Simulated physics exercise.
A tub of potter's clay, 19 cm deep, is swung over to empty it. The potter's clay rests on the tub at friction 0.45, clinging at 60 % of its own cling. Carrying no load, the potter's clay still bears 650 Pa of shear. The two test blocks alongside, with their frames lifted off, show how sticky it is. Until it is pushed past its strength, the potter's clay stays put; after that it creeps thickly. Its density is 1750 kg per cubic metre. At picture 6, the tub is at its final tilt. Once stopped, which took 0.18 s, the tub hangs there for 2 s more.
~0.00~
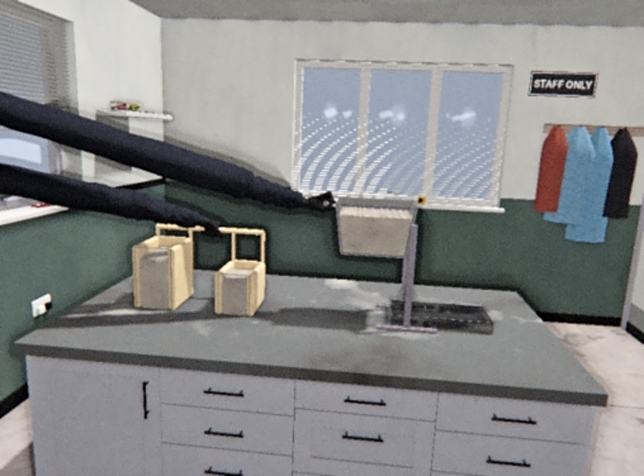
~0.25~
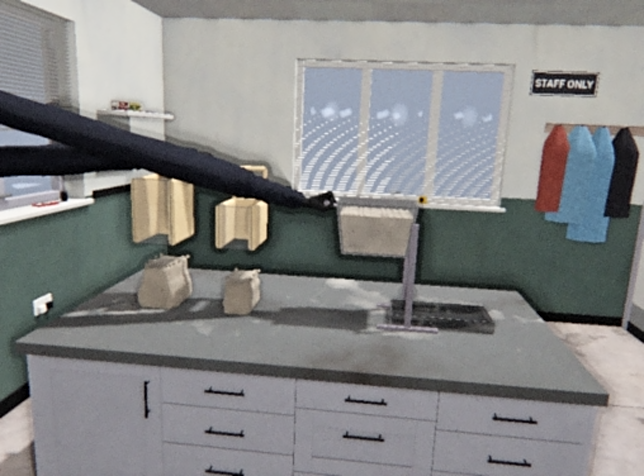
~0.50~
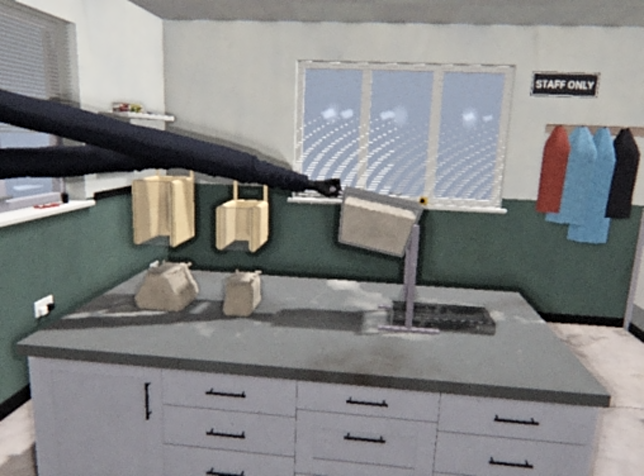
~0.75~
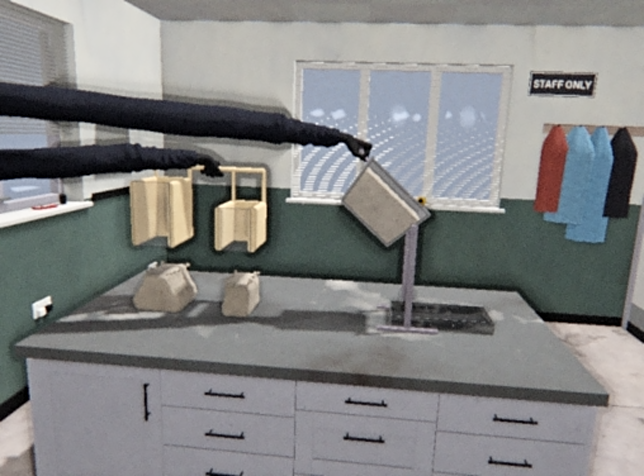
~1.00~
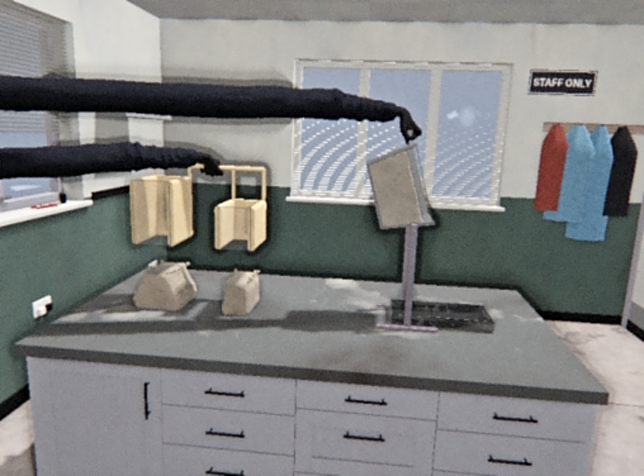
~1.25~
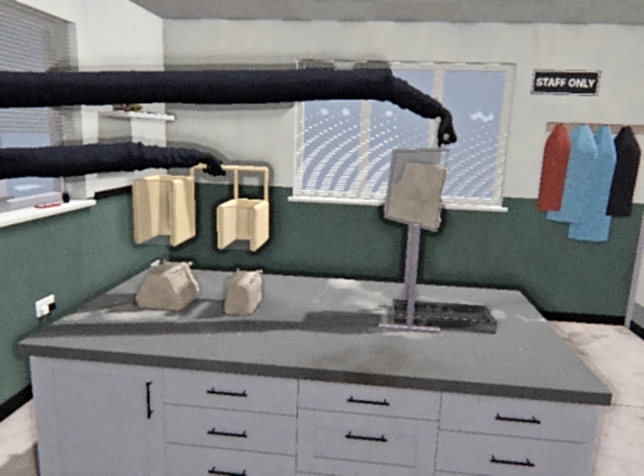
Two pale wooden boxes rise off clay blocks on a grey worktop, and the left block slumps lower while the right keeps its height. A long dark arm then swings the tub of clay on the post up and over to the right, onto its side, with the clay still in it.
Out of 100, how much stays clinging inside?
36 %.
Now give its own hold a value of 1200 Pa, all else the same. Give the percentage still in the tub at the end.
40 %.
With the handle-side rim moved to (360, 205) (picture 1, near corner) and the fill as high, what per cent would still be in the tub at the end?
In that case close to 40 %.
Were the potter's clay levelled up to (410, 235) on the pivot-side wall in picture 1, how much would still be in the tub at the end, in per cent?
In that case, around 50 percent.
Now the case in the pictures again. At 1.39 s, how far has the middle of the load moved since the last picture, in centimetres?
Roughly 8 cm.
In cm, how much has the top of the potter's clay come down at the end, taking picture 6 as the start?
12 cm.
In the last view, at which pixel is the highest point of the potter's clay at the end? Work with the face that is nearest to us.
The highest point sits at around (412, 197).
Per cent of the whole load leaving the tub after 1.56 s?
I reckon it's around 0 in a hundred.
After 1.39 s, the tub is at 94 degrees and holds 61 %.
After 1.56 s, the tub is at 94 degrees and holds 36 %.
After 1.73 s, the tub is at 94 degrees and holds 36 %.
After 1.90 s, the tub is at 94 degrees and holds 36 %.
After 3.25 s, the tub is at 94 degrees and holds 36 %.
